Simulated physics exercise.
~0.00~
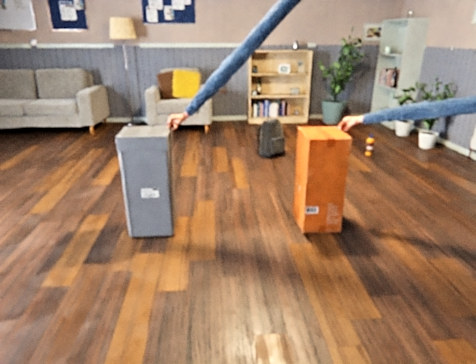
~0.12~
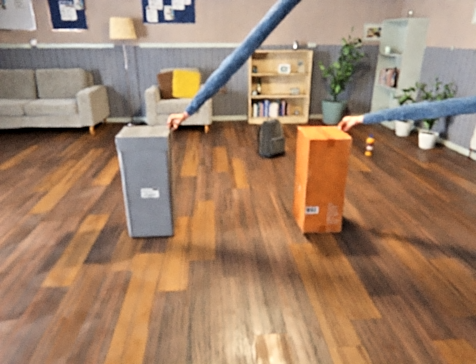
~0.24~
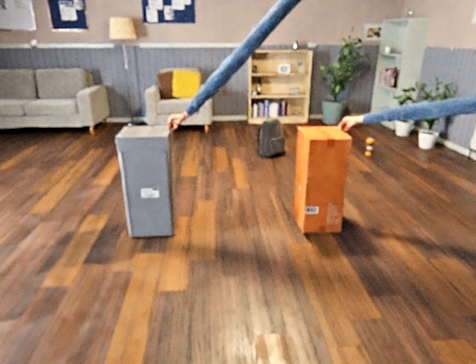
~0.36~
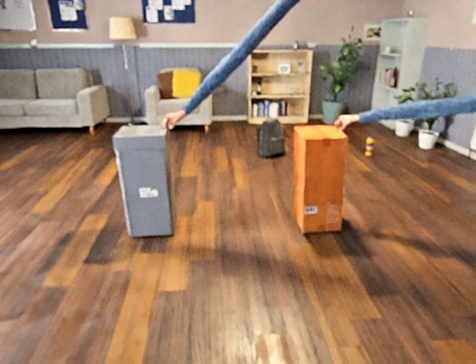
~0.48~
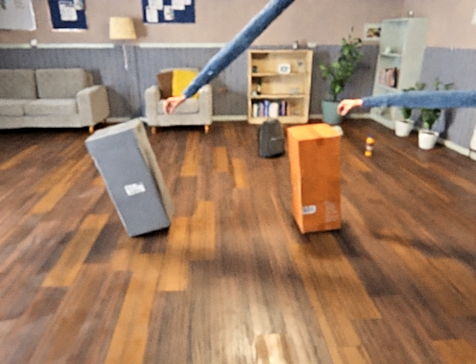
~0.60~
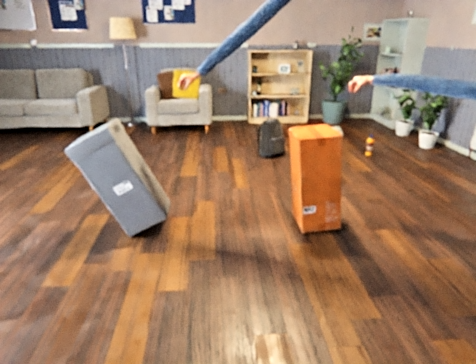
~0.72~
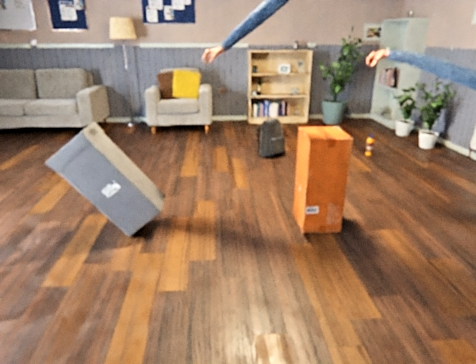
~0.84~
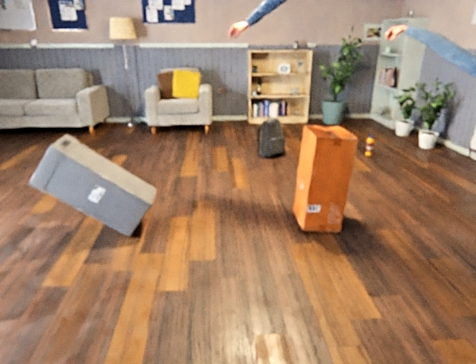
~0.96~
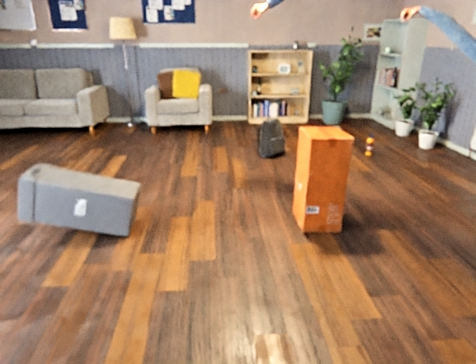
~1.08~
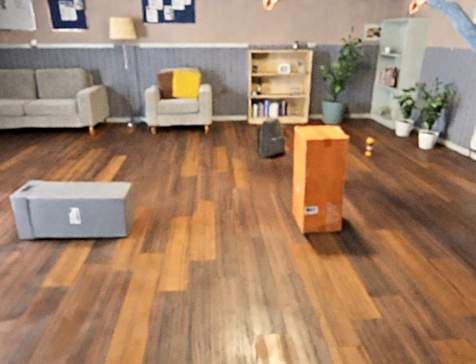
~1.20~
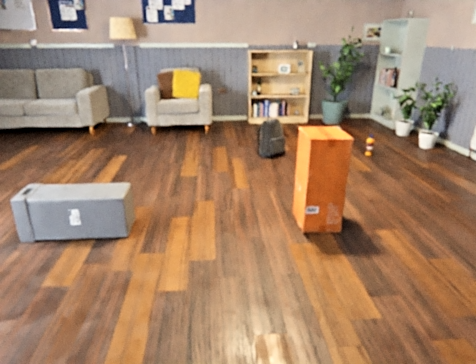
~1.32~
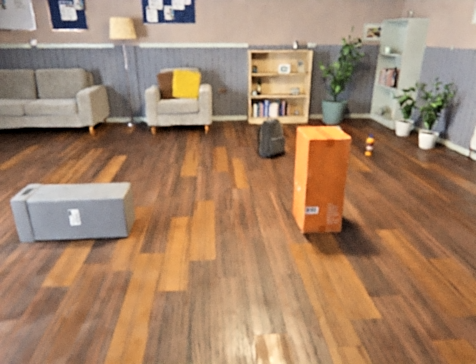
In a lounge with wood flooring, two hands touch the tops of a tall grey tote and a tall orange box, then let go and draw away; the tote tips left onto its side, while the box rocks slightly and ends upright.
